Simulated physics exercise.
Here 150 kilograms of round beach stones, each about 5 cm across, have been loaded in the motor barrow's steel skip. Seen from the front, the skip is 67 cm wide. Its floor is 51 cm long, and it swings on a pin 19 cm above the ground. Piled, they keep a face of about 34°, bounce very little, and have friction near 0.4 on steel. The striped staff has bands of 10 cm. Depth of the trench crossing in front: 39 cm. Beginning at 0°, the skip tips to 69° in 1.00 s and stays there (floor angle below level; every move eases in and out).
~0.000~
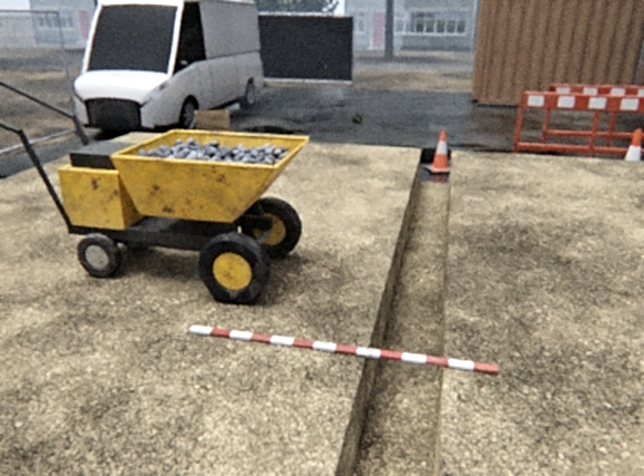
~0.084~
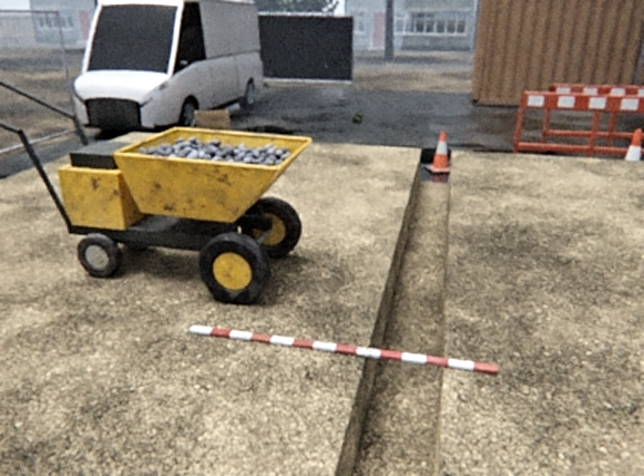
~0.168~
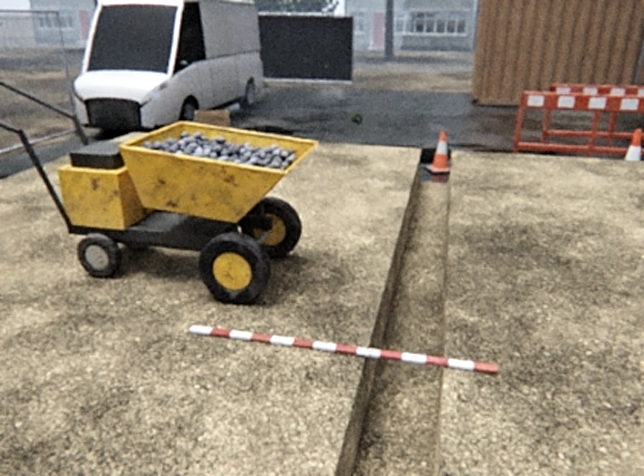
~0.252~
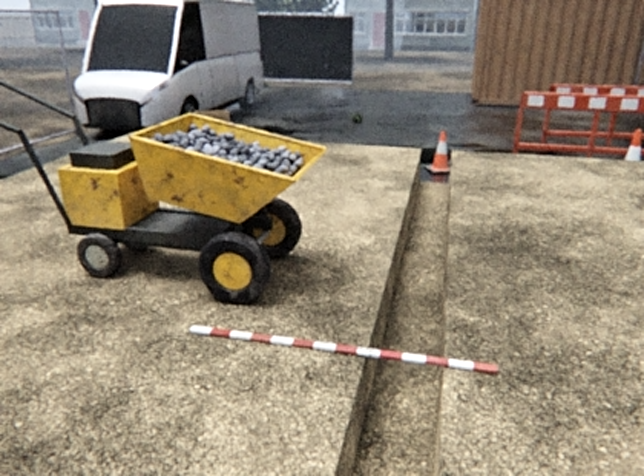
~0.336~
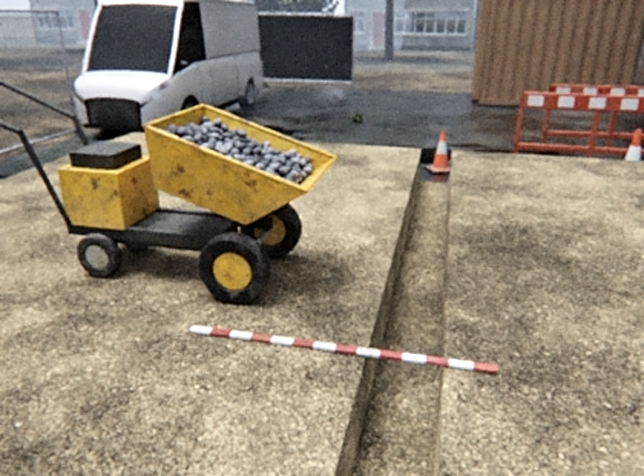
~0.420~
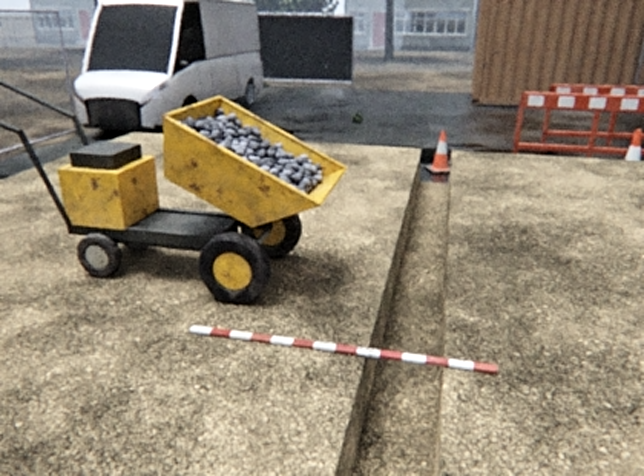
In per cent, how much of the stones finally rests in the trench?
Roughly 95 per cent of them.
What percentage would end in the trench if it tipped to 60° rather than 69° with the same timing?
Around 80 per cent would finish in the trench.
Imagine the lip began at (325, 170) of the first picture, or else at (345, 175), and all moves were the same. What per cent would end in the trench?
60 %, then 45 %.
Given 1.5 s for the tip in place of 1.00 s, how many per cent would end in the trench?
It would be near 95 percent.
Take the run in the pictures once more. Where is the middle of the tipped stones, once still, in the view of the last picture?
Roughly (411, 338), I'd say.
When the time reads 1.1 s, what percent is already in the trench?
At that moment: Approx. 30 %.
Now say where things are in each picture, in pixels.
Lip at (274, 168), floor tilted 0°, highest stones at (211, 151), in the first picture.
The skip is at 1°, its lip at (276, 169); the top of the load is at (198, 148); the stones move at 0.3 m/s on average, in the second picture.
Lip at (284, 174), floor tilted 5°, highest stones at (195, 142); the stones move at 0.5 m/s on average, in the third picture.
Lip at (295, 181), floor tilted 11°, highest stones at (193, 134); the stones move at 0.7 m/s on average, in the fourth picture.
The skip is at 18°, its lip at (307, 191); the top of the load is at (203, 127); the stones move at 0.8 m/s on average, in the fifth picture.
The skip is at 26°, its lip at (320, 205); the top of the load is at (217, 120); the stones move at 0.9 m/s on average, in the sixth picture.
After 0.8 s the floor is at 58°; 100 % in the skip; the foremost stones are at (356, 239).
After 1.1 s the floor is at 69°; 61 % in the skip, 7 % short of the trench, 32 % in the trench; the foremost stones are at (437, 338).
After 1.5 s the floor is at 69°; 23 % in the skip, 6 % short of the trench, 71 % in the trench, 1 % past the trench; the foremost stones are at (471, 313).
After 3.4 s the floor is at 69°; 0 % in the skip, 4 % short of the trench, 95 % in the trench, 1 % past the trench; the foremost stones are at (506, 317).
